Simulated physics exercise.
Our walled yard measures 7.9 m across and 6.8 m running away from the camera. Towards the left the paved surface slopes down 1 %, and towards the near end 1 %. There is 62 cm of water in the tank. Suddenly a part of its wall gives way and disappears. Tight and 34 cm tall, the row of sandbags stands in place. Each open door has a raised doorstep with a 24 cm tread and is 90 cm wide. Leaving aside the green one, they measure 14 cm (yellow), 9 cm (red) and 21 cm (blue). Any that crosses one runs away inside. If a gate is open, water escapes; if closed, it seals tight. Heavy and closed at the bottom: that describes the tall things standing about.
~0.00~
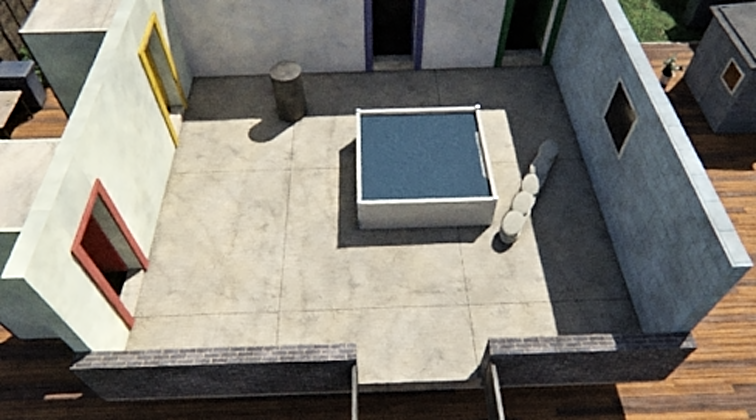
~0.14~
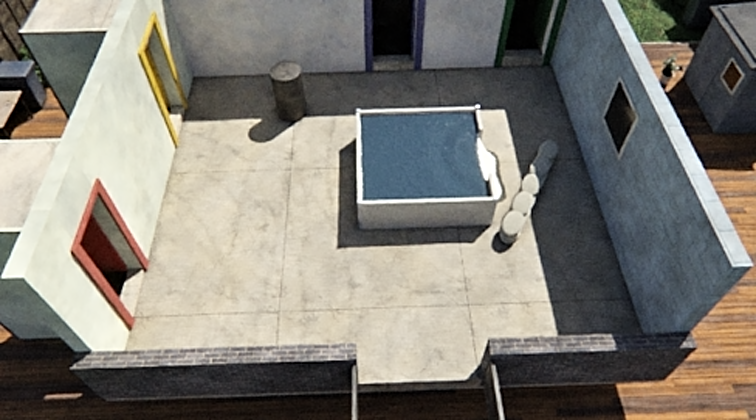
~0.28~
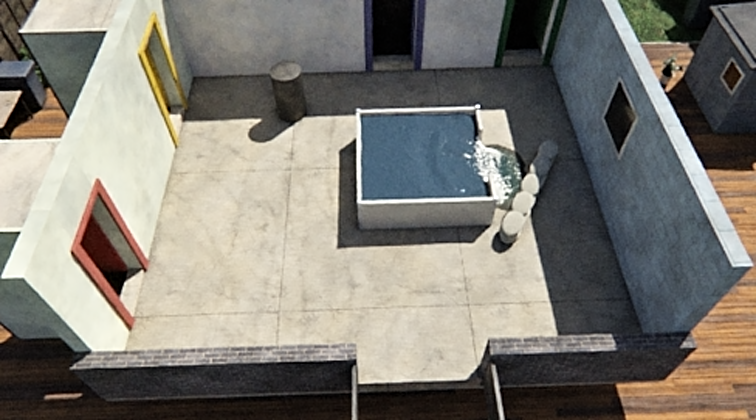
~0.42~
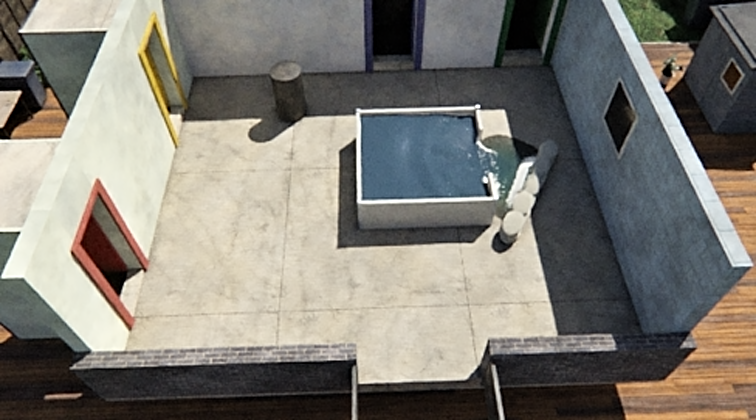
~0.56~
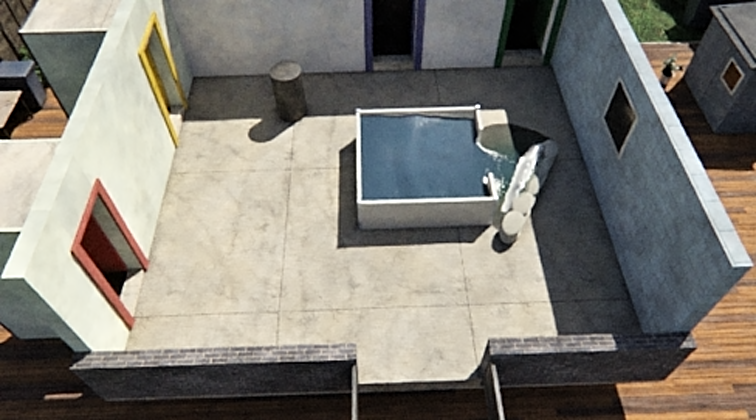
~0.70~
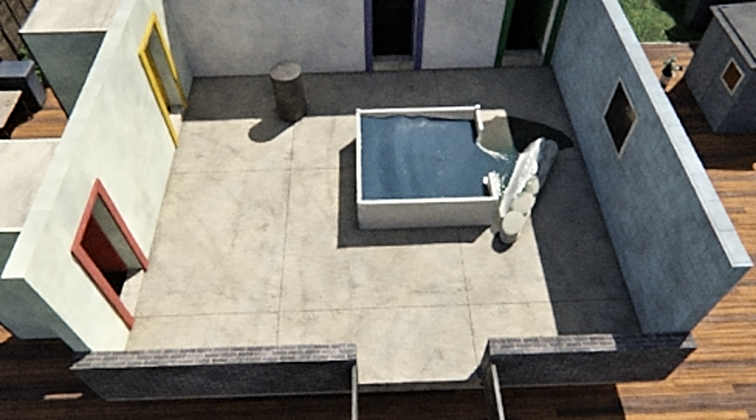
In a walled yard, water bursts from a tank's right side and spreads beside sandbags.
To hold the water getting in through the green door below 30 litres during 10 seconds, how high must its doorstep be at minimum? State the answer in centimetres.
27 cm.
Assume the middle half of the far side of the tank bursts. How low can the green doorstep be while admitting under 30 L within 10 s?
Then 10.5 cm.
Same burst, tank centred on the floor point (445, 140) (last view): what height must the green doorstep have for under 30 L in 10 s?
Then close to 26 cm.
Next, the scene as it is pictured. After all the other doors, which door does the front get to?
The red one.
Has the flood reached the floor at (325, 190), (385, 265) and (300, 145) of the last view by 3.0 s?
First bone-dry, second wet through, third bone-dry.
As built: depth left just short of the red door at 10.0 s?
6.0 cm.
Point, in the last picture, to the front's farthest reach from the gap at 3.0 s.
Pixel: About (411, 365).
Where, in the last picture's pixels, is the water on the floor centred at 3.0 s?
Centre of mass: About (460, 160) px.
After 1.4 s water covers 15 % of the floor, deepest (48 cm) near (517, 191); it has not reached the green door.
After 3.0 s water covers 30 % of the floor, deepest (33 cm) near (530, 69); 29 cm at the green door, 24 litres in over its 25 cm doorstep.
After 10.0 s water covers 85 % of the floor, deepest (14 cm) near (119, 376); 8 cm at the green door, 39 litres in over its 25 cm doorstep.
At the green door as built, the water arrived by 1.6 s and peaked near 30 cm at 2.2 s.
Run again over the same 10 s with other heights there, 71 litres in over 21.5 cm, 16 litres over 29.5 cm. The limit of 30 litres is kept from about 27 cm up.
